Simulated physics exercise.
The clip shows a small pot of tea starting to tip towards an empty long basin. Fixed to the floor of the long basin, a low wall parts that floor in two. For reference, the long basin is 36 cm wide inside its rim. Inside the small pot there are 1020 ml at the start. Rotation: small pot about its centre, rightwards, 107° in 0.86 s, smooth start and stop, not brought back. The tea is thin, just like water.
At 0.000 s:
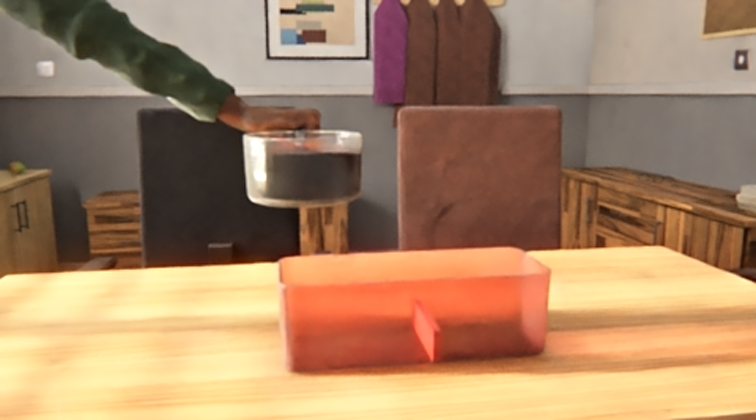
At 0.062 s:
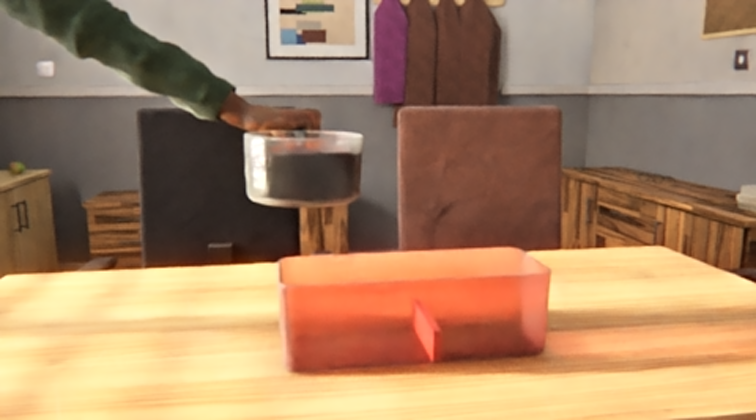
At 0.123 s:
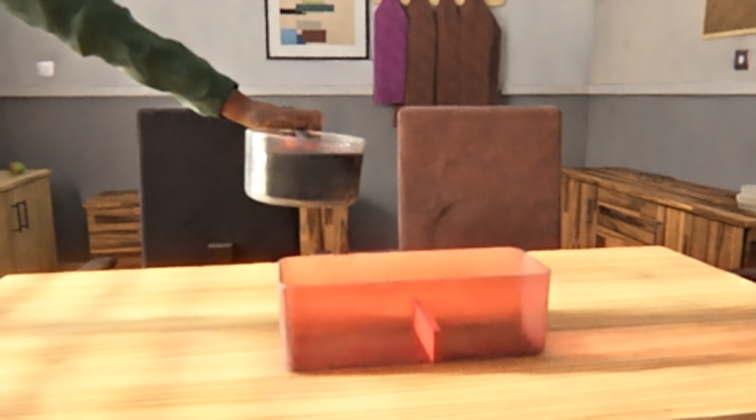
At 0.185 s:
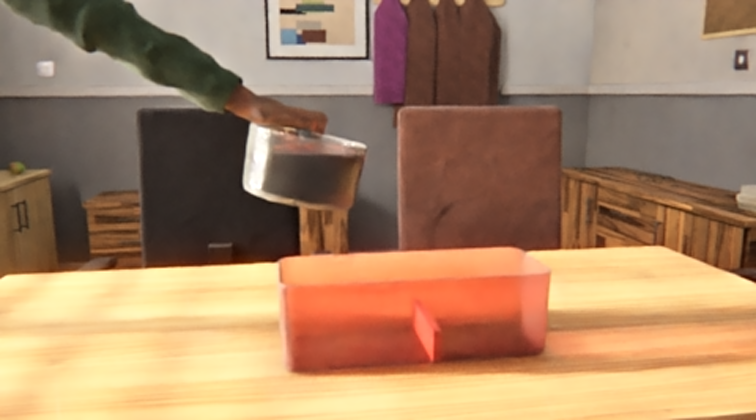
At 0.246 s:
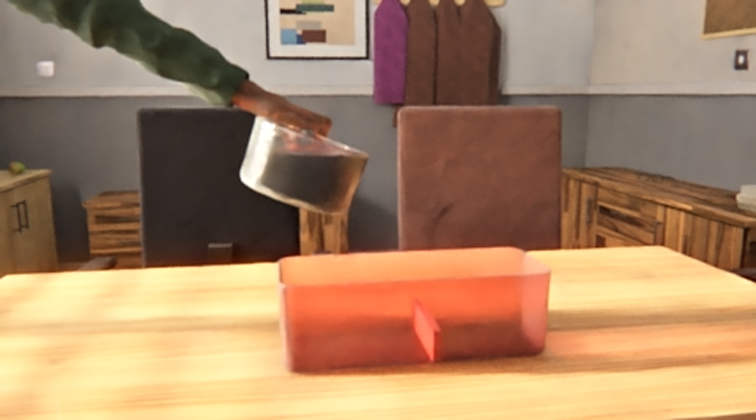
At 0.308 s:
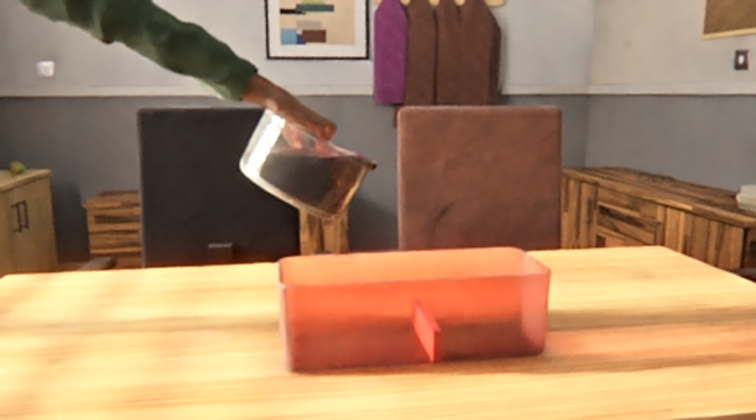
Above a red divided basin on a table, a hand tilts a clear pot rightward.
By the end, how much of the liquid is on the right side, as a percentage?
Around 21 percent.
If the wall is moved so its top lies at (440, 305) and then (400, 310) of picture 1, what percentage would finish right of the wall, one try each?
5 % and 55 %.
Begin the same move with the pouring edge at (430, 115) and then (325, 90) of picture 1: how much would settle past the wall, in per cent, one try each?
The first try gives 80 percent and the second 10 percent.
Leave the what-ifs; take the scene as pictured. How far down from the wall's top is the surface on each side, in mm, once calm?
The left comes to roughly 14 mm and the right to roughly 32 mm.
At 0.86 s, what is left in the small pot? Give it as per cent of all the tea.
Roughly 6 percent remains.
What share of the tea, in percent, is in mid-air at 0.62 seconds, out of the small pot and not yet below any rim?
Close to 38 per cent, I'd say.
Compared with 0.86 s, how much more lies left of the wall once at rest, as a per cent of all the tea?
That works out to roughly 4 per cent of the whole.
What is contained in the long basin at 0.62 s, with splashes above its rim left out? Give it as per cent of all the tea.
Close to 28 in a hundred.
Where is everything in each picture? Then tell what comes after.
In the first frame, it leans 0°; its right rim is at (361, 136); the tea meets the walls at (247, 151) and (358, 149); the long basin's rim runs from (279, 273) to (535, 261); the wall's top is at (426, 315).
In the second frame, it leans 1°; its right rim is at (361, 137); the tea meets the walls at (248, 151) and (358, 150).
In the third frame, it leans 5°; its right rim is at (363, 141); the tea meets the walls at (249, 150) and (360, 151).
In the fourth frame, it leans 12°; its right rim is at (365, 148); the tea meets the walls at (250, 150) and (362, 151).
In the fifth frame, it leans 20°; its right rim is at (367, 157); the tea meets the walls at (249, 152) and (366, 153).
In the sixth frame, it leans 30°; its right rim is at (367, 168); the tea meets the walls at (246, 151) and (367, 161); 3 per cent is over the edge.
By 0.62 s the tilt is 88° and 34 per cent is still to pour, 20 is left of the wall and 8 right of it.
By 0.86 s the tilt is 107° and 6 per cent is still to pour, 68 is left of the wall and 17 right of it.
By 1.10 s the tilt is 107° and 0 per cent is still to pour, 71 is left of the wall and 20 right of it.
By 1.36 s the tilt is 107° and 0 per cent is still to pour, 72 is left of the wall and 21 right of it.
At rest 72 per cent lies left of the wall, 21 right of it and 7 outside.
